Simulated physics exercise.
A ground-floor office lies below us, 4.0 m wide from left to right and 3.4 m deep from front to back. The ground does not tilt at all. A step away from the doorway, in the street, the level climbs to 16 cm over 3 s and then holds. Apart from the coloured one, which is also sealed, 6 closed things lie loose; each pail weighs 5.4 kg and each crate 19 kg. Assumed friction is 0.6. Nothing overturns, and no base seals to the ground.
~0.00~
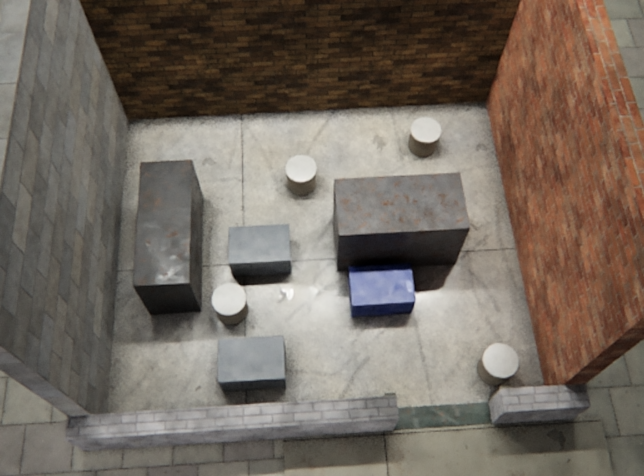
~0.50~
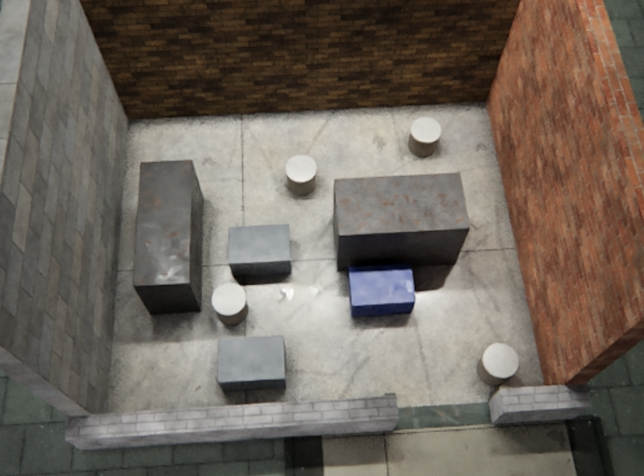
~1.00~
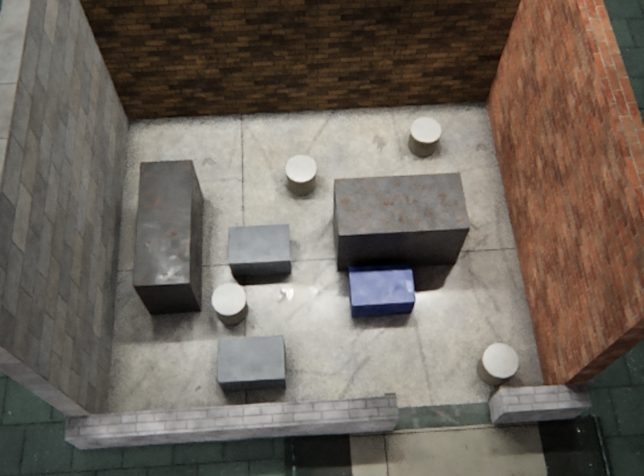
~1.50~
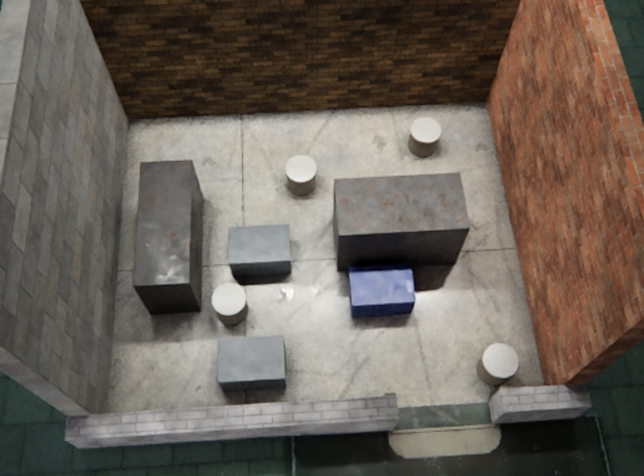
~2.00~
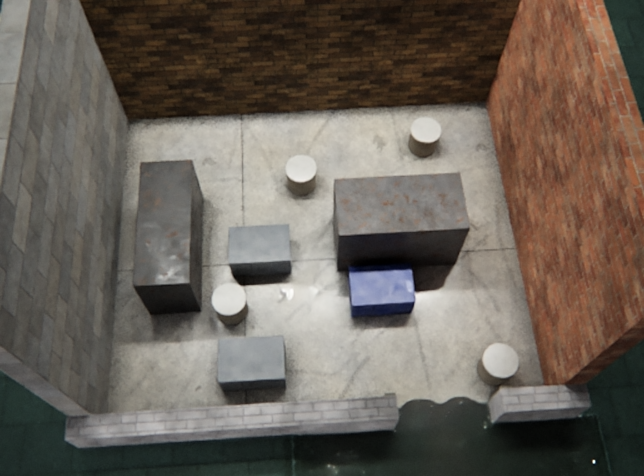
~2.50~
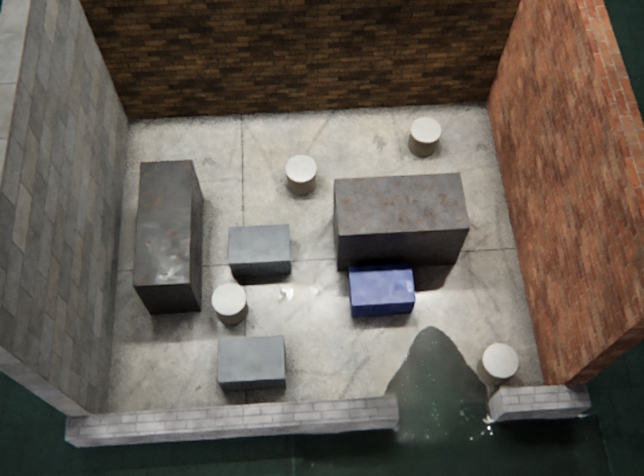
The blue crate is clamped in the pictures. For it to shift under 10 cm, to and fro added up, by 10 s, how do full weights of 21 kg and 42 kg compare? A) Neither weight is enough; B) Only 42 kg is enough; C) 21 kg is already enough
(B) Only 42 kg is enough.
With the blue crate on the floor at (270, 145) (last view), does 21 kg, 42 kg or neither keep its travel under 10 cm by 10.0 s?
Here the lighter suffices.
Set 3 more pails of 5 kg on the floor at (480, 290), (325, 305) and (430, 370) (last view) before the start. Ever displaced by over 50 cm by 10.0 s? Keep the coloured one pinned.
In turn: More, less, past it.
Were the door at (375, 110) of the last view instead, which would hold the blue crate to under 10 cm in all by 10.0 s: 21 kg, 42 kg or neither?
In that case the lighter option suffices.
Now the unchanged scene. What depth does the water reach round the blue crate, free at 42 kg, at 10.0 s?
Close to 10 cm deep.
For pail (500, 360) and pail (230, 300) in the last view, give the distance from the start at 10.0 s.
They sit 30 cm and 10 cm away, in the order given.
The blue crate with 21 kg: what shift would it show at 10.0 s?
Displacement near 100 cm.
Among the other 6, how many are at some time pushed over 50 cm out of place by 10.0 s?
1.
After 3.5 s the blue crate would be 0 cm from its start with 21 kg and 0 cm from its start with 42 kg; 4 cm of water round it then.
After 4.5 s the blue crate would be 11 cm from its start with 21 kg and 0 cm from its start with 42 kg; 9 cm of water round it then.
After 7.0 s the blue crate would be 58 cm from its start with 21 kg and 0 cm from its start with 42 kg; 9 cm of water round it then.
After 10.0 s the blue crate would be 97 cm from its start with 21 kg and 0 cm from its start with 42 kg; 10 cm of water round it then.
